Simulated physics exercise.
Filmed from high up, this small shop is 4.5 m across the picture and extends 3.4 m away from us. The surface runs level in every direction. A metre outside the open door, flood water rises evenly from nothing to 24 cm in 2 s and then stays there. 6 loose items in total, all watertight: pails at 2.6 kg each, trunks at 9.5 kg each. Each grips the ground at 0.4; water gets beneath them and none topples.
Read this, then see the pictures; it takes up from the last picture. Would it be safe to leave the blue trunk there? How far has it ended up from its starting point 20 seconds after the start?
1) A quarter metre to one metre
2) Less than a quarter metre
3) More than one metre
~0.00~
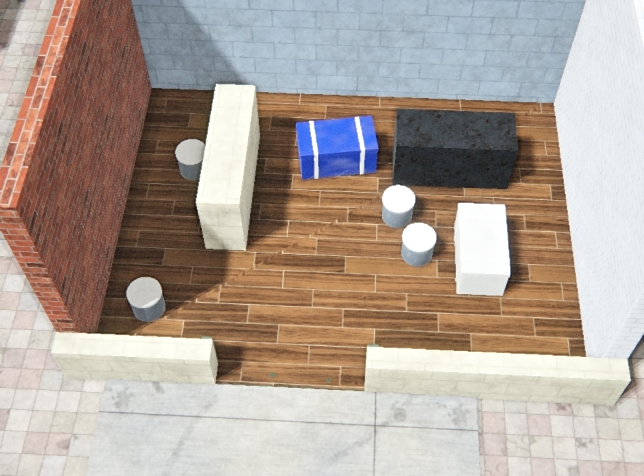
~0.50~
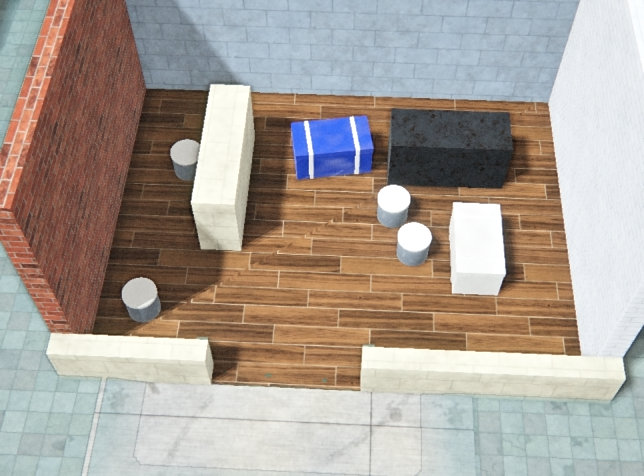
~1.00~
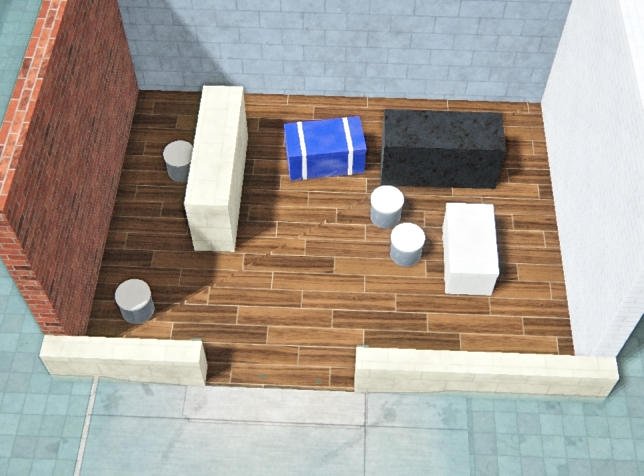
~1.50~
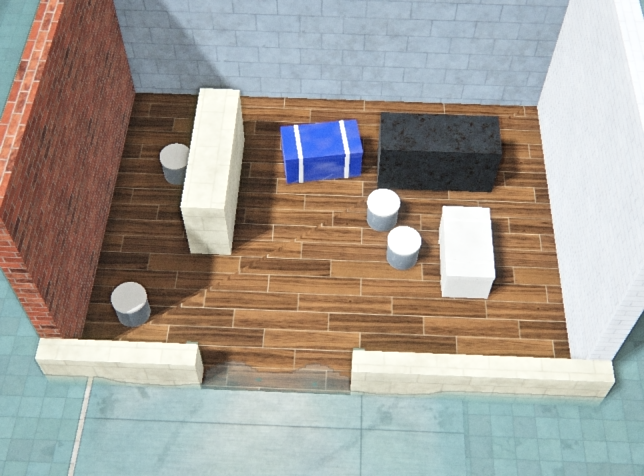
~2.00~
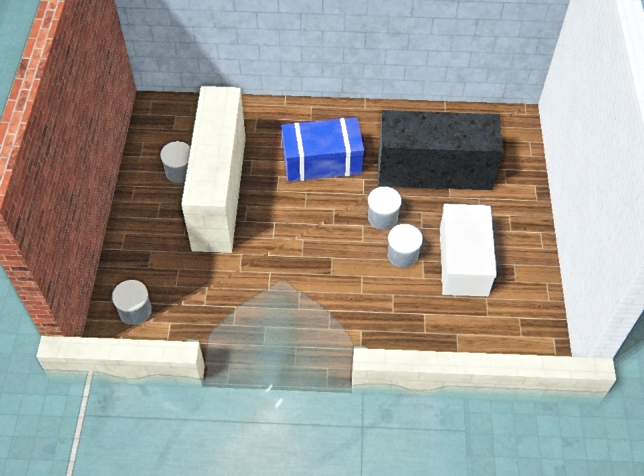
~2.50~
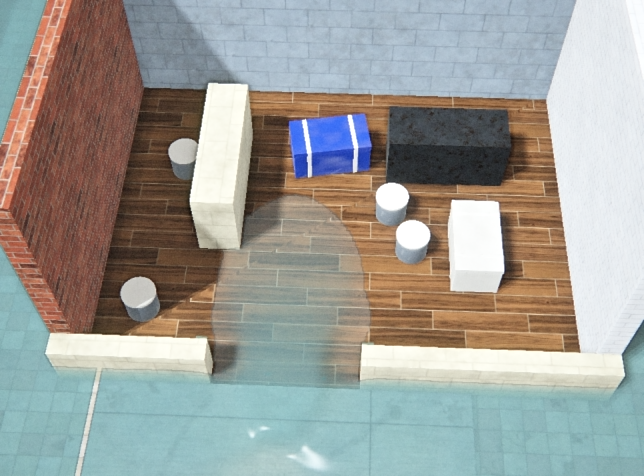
(3) More than one metre.
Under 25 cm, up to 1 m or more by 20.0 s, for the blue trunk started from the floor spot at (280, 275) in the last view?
It goes a long way.
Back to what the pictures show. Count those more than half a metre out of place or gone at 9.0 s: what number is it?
5 of them.
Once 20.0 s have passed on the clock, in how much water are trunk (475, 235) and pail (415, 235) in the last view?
Roughly 16 and 21 cm.
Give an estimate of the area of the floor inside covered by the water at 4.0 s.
I'd put it close to 9.0 m2.
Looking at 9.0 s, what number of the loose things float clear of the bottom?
Of them, 6.
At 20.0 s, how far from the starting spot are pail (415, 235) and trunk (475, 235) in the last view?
80 cm, 40 cm.
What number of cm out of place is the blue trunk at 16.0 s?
Shift: About 200 cm.
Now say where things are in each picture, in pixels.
The first picture shows the blue trunk at (337, 136) rests on the ground; 0.0 m2 under water; 0 of 6 have shifted.
The second picture shows the blue trunk at (332, 136), on the bottom; 0.0 m2 under water; 0 of 6 have shifted.
The third picture shows the blue trunk at (325, 136), on the bottom; 0.0 m2 under water; 0 of 6 have shifted.
The fourth picture shows the blue trunk at (321, 140), on the bottom; 0.0 m2 under water; 0 of 6 have shifted.
The fifth picture shows the blue trunk at (322, 137), on the bottom; 0.9 m2 under water; 0 of 6 have shifted.
The sixth picture shows the blue trunk at (330, 134), on the bottom; water covers 2.3 m2; 0 of 6 have shifted.
After 4.0 s the blue trunk is near (340, 78), 0.7 m from its start, afloat; 3 afloat.
After 9.0 s the blue trunk is near (521, 102), 2.0 m from its start, afloat; 6 afloat.
After 16.0 s the blue trunk is near (521, 99), 2.0 m from its start, afloat; 6 afloat.
After 20.0 s the blue trunk is near (520, 100), 2.0 m from its start, afloat; 6 afloat.
